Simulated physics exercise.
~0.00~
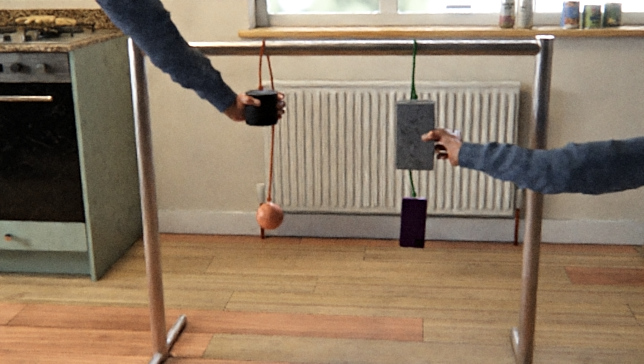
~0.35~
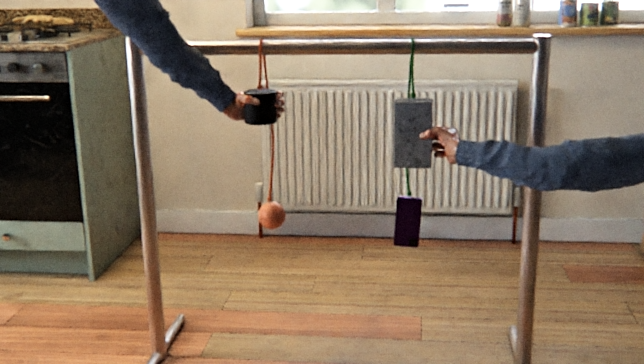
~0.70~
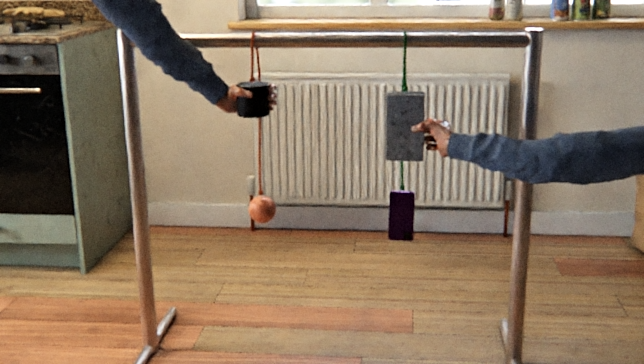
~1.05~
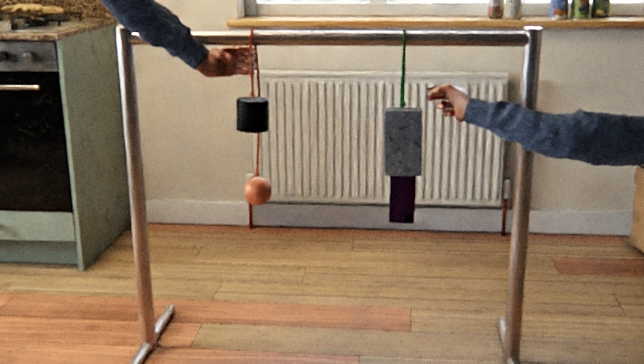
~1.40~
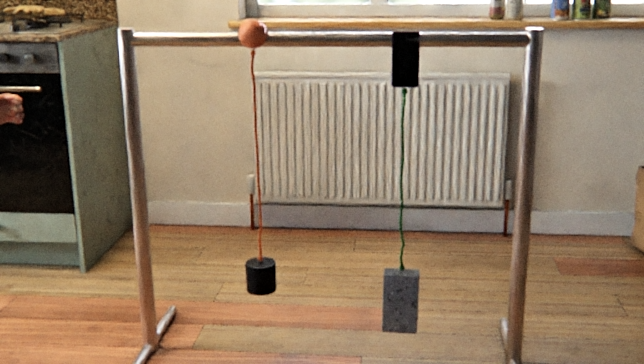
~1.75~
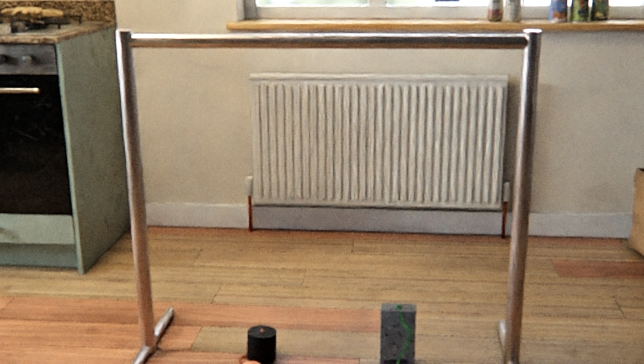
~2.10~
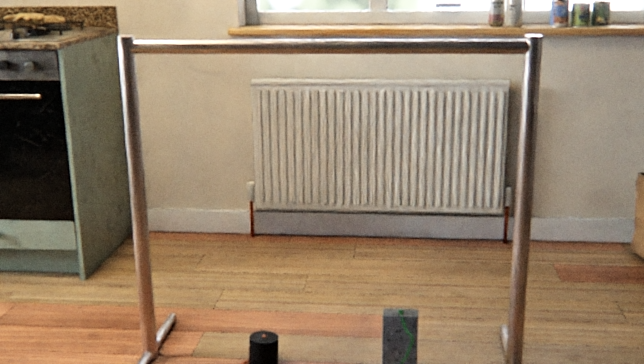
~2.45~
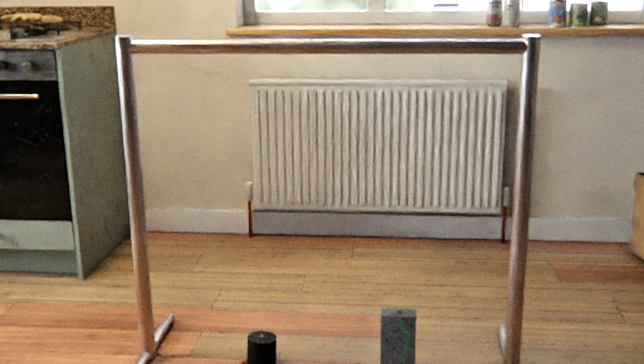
Black cylinder and grey block dropping to the wooden floor after two hands release them, pulling their cords over a metal rail.
